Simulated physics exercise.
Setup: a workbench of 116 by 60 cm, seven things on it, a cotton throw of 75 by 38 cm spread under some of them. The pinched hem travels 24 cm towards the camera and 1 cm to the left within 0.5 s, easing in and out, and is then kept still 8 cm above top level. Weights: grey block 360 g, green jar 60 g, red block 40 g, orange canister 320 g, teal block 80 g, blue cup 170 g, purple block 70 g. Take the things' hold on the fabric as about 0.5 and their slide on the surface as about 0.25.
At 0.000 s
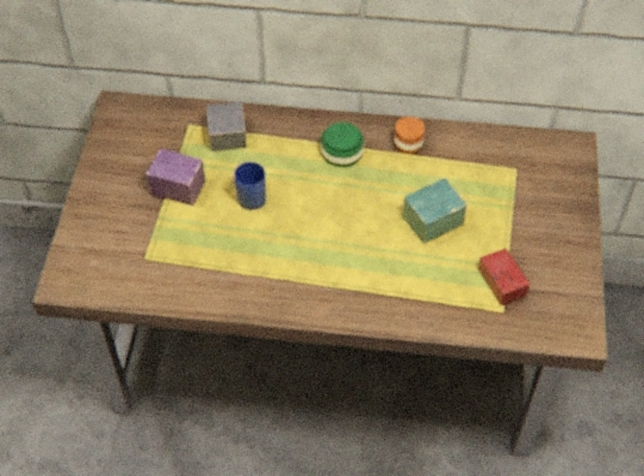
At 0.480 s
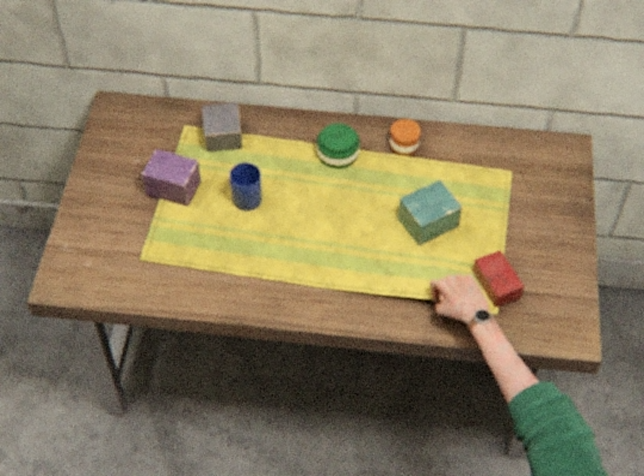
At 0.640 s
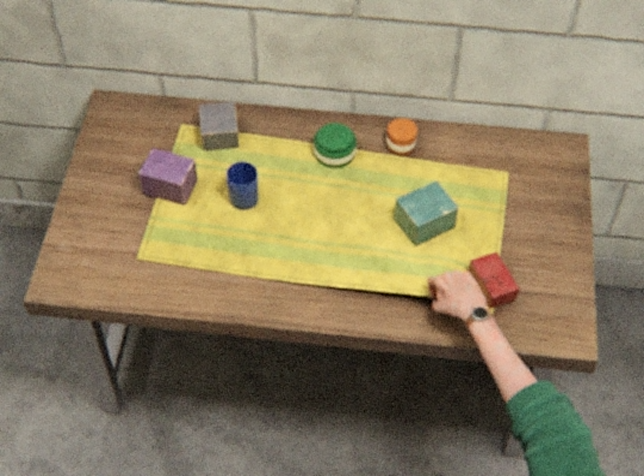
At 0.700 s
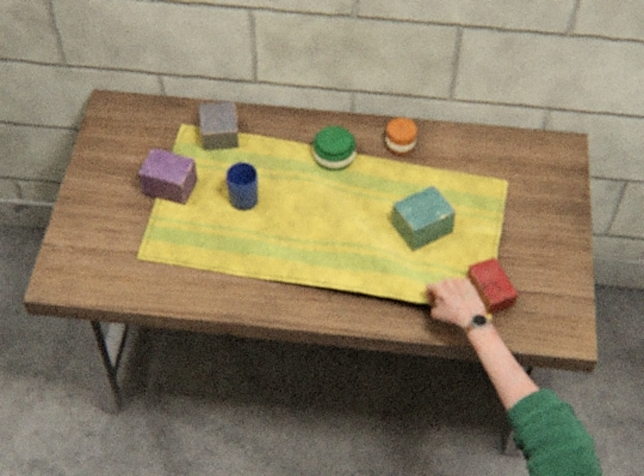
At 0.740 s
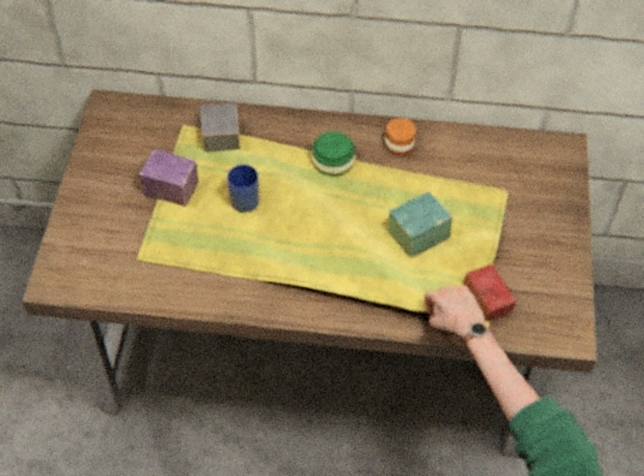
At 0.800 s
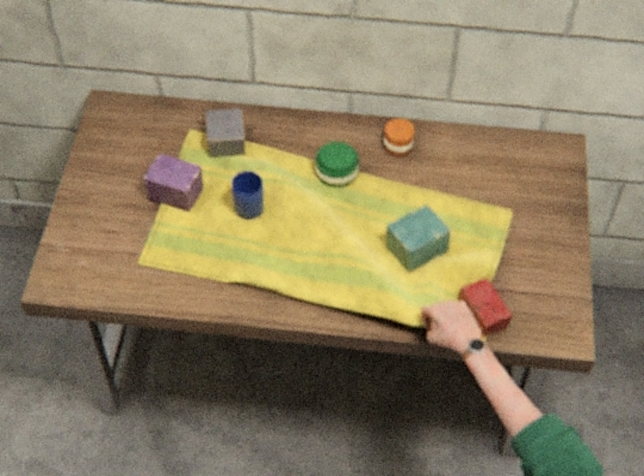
A hand pulls the yellow cloth's front edge towards the camera, shifting objects on it slightly.
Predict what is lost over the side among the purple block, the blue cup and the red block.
At the end, looks like the purple block is fine up there, looks like the blue cup is fine up there, looks like the red block is done for.
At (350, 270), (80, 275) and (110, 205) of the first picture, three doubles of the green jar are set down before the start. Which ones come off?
Taking them one by one: Is lost, then is left on top, then is left on top.
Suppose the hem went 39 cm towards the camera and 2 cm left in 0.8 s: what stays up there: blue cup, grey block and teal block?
Outcome: Blue cup is still there; grey block is still there; teal block leaves the top.
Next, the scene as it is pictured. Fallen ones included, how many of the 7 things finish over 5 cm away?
6.
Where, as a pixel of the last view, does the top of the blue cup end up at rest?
Around (275, 240).
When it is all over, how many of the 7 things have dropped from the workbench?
All told, 1.
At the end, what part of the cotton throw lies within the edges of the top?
About 65 per cent.
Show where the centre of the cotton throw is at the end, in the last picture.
It sits near (349, 308) in pixels.
At 0.88 s, 95 % of the cotton throw is still over the top; red block 14 cm off its start, blue cup 8 cm off its start, purple block 6 cm off its start.
At 0.96 s, 85 % of the cotton throw is still over the top; red block 21 cm off its start, blue cup 12 cm off its start, purple block 10 cm off its start.
At 1.04 s, 75 % of the cotton throw is still over the top; red block over the edge, blue cup 16 cm off its start at (269, 228), purple block 13 cm off its start at (202, 200).
At 1.12 s, 70 % of the cotton throw is still over the top; red block over the edge, blue cup 18 cm off its start, purple block 14 cm off its start.
At 2.72 s, 65 % of the cotton throw is still over the top; red block over the edge, blue cup 19 cm off its start at (275, 240), purple block 15 cm off its start at (210, 206), teal block 34 cm off its start at (449, 356).
